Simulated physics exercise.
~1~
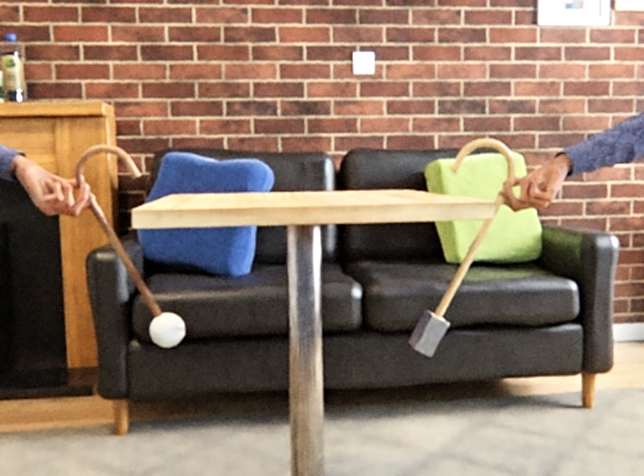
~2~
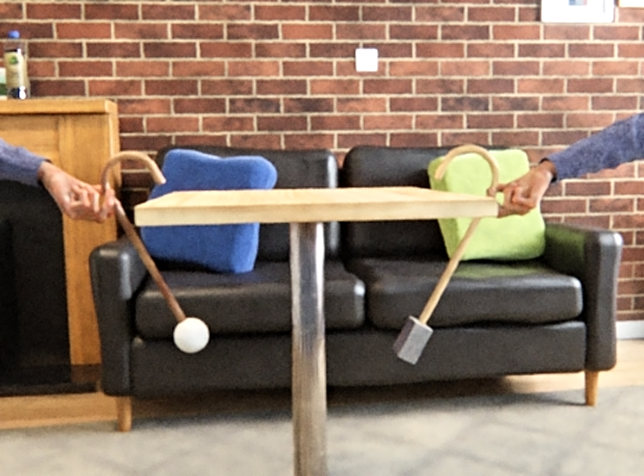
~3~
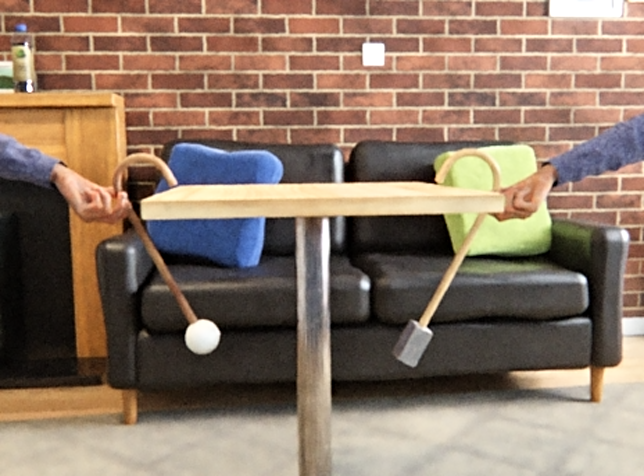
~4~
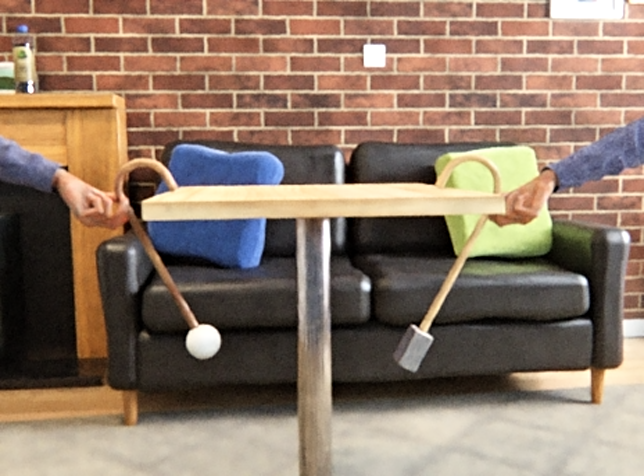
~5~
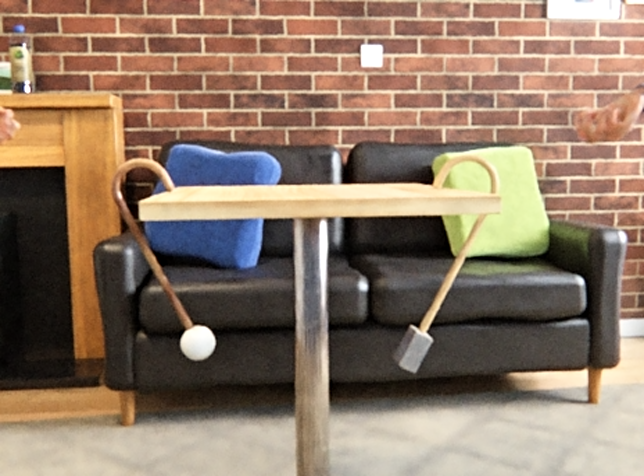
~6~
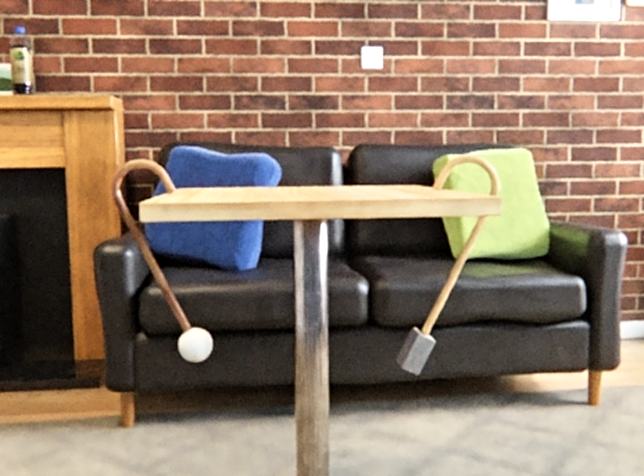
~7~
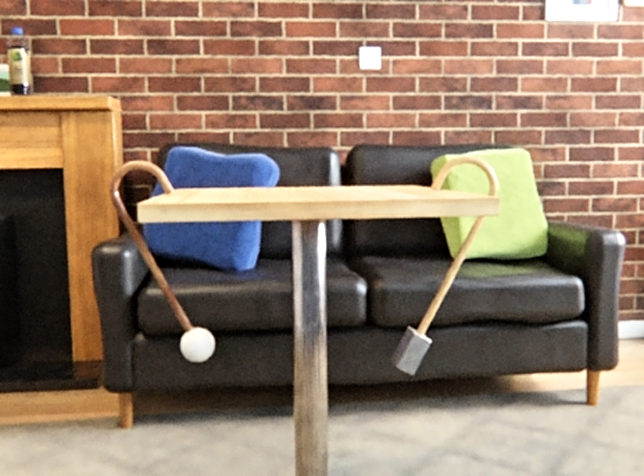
We see two hands holding a curved-handled stick with a white ball end and another with a grey block end at opposite edges of a table. The hands hook them over the edges, let go and withdraw, and both objects stay hanging there.
